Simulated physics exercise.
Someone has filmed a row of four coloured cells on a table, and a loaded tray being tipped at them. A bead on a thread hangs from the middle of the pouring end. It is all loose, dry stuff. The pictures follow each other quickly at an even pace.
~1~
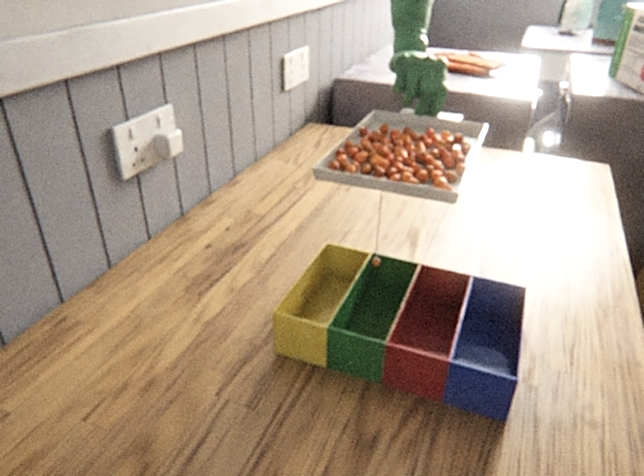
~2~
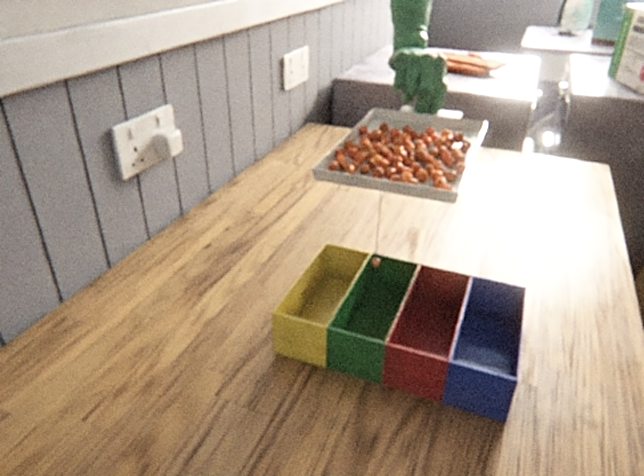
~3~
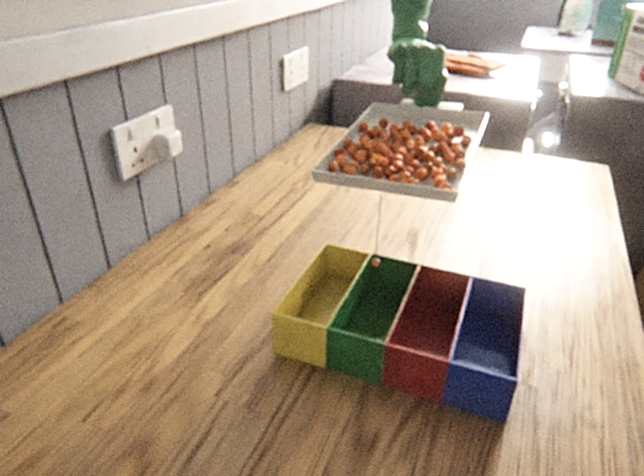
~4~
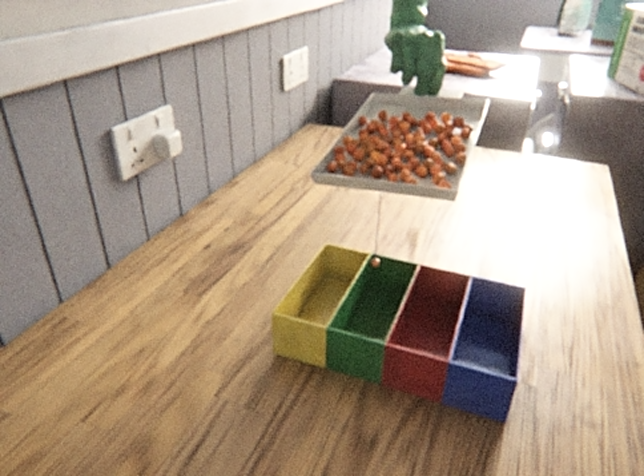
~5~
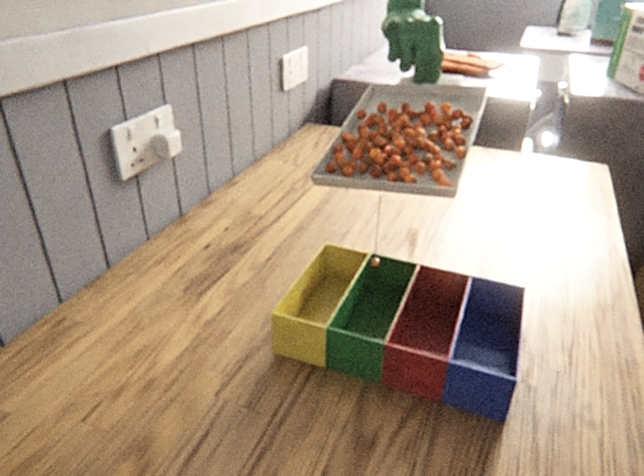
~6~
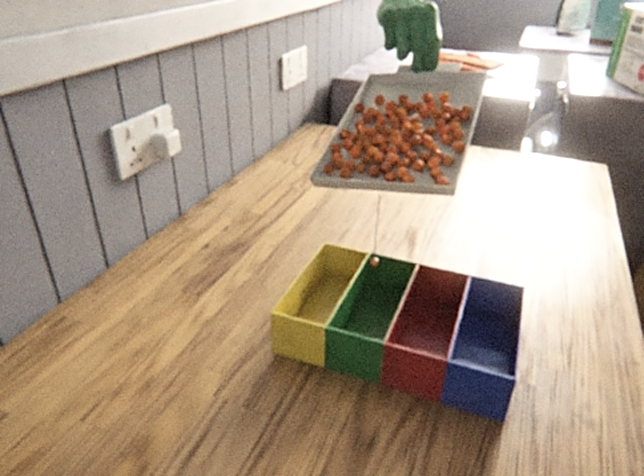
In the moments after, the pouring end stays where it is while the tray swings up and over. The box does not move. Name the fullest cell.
The yellow one ends fullest.
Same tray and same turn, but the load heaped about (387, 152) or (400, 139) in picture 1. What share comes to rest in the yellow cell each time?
About 40 and 40 per cent.
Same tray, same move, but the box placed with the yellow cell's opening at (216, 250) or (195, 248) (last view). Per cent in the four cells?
First some 90, then 80 per cent.
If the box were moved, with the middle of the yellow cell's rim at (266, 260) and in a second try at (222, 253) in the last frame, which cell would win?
The first try: The green one. The second: The red one.
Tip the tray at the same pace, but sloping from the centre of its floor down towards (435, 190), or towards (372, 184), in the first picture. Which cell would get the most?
At the first place the red cell, at the second yellow.
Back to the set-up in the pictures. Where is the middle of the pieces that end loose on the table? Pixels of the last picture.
Near (225, 312).
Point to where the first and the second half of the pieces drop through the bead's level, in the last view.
Early half (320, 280), late half (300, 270).
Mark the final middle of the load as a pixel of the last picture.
Near (313, 322).
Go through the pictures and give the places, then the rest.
In the first picture, corners of the pouring end at (316, 167) and (458, 191), level; middle of the load at (399, 153), coated peanuts; bead on its thread at (376, 262); yellow cell at (300, 335); green cell at (355, 351); red cell at (415, 369); blue cell at (480, 387).
In the second picture, corners of the pouring end at (315, 168) and (457, 191), level; middle of the load at (399, 152).
In the third picture, corners of the pouring end at (314, 170) and (457, 190), tipped barely, lowest at the left corner; middle of the load at (399, 150).
In the fourth picture, corners of the pouring end at (314, 172) and (456, 189), tipped a little, lowest at the left corner; middle of the load at (398, 145).
In the fifth picture, corners of the pouring end at (313, 174) and (455, 187), tipped a little, lowest at the left corner; middle of the load at (398, 140).
In the sixth picture, corners of the pouring end at (312, 176) and (454, 185), tipped clearly, lowest at the left corner; middle of the load at (395, 135); yellow cell at (298, 335); green cell at (353, 351); red cell at (413, 368); blue cell at (478, 387).
Soon, tray tipped steeply; nearly all on the tray; a stray few in the yellow cell.
A while on, tray tipped right over; nearly all on the tray; a stray few in the yellow cell.
Towards the end, tray tipped past a quarter turn; about half in the yellow cell; about a quarter in the green cell; a stray few in the blue cell; about a quarter falling or outside the box.
Finally, tray tipped past a quarter turn; about half in the yellow cell; about a quarter in the green cell; a stray few in the blue cell; none in the red cell; about a quarter outside the box.
